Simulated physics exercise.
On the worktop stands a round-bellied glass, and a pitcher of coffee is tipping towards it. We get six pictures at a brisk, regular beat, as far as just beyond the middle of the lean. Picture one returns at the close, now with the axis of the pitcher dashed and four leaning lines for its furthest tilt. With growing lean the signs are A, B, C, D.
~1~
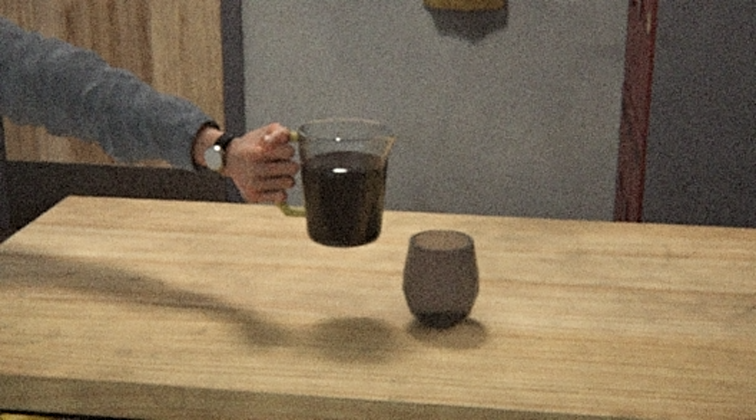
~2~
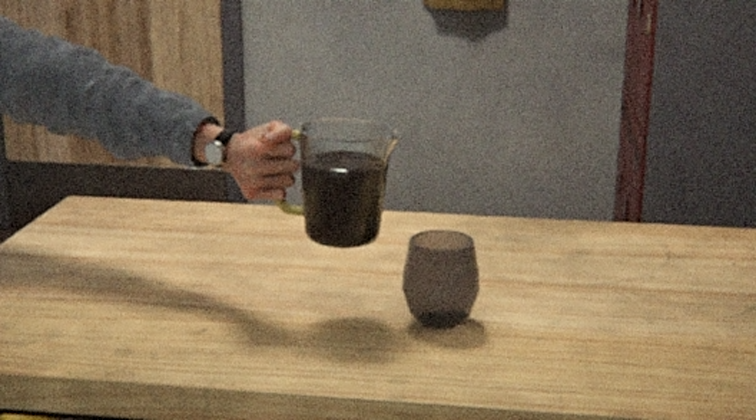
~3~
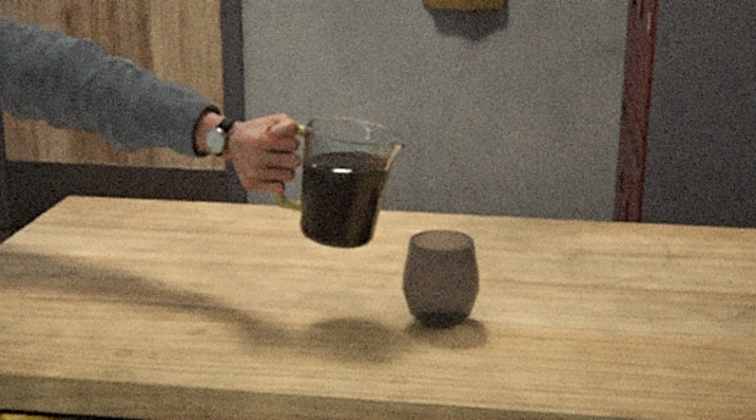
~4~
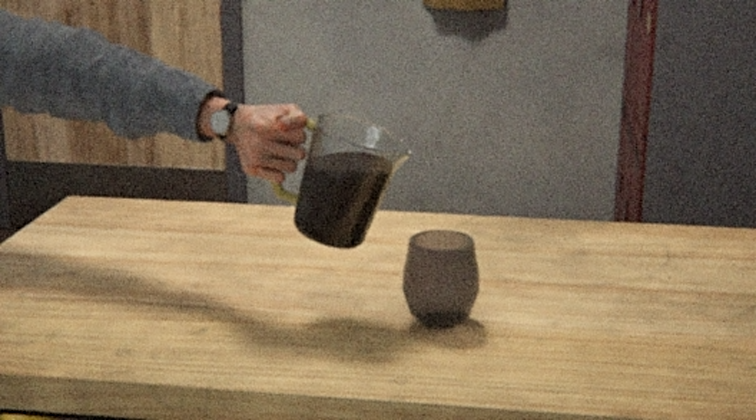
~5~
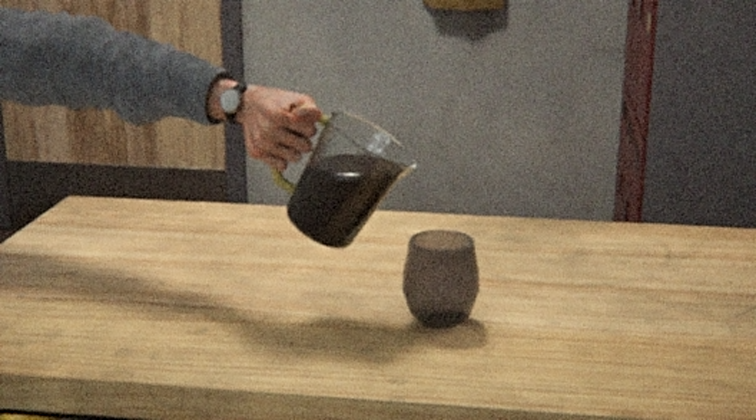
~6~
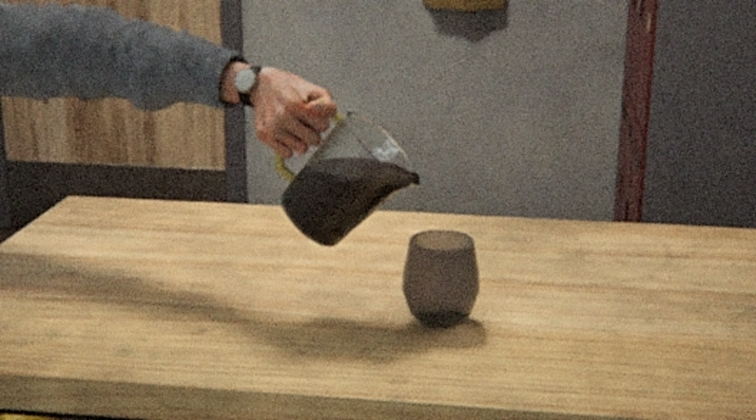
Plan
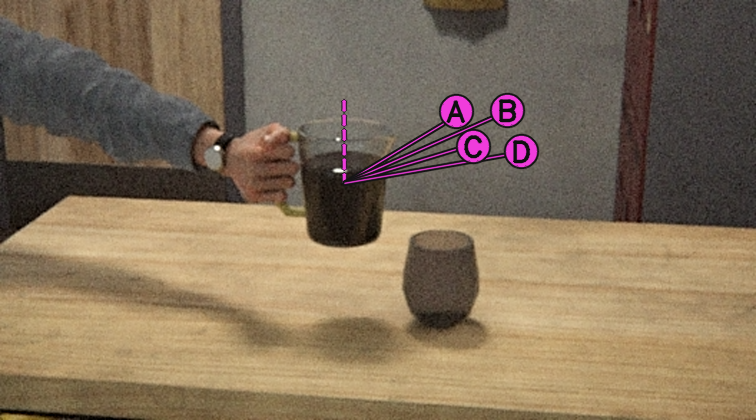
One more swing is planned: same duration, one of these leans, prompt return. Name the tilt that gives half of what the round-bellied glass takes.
Take B.
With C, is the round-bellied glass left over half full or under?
Over.
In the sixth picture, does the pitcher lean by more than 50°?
No.
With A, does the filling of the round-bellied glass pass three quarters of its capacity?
No, it does not.
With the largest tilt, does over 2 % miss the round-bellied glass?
Yes, it does.
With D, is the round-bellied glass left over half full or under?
Over half.
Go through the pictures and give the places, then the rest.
Upright, lip at (398, 134); rim of the round-bellied glass round (442, 239); nothing has left yet, in the first picture.
Tipped about 2°, lip at (400, 136); nothing has left yet, in the second picture.
Tipped about 8°, lip at (405, 143); nothing has left yet, in the third picture.
Tipped about 18°, lip at (411, 153); nothing has left yet, in the fourth picture.
Tipped about 29°, lip at (416, 167); nothing has left yet, in the fifth picture.
Tipped about 42°, lip at (419, 183); nothing has left yet, in the sixth picture.
In magenta, A at (443, 123); B at (492, 117); C at (456, 149); D at (504, 155).
Choosing A, the round-bellied glass ends with about 32 % of what it can hold.
Choosing B, the round-bellied glass ends with about 49 % of what it can hold.
Choosing C, the round-bellied glass ends with about 68 % of what it can hold.
Choosing D, the round-bellied glass ends with about 74 % of what it can hold; 9 % of the coffee is spilt.
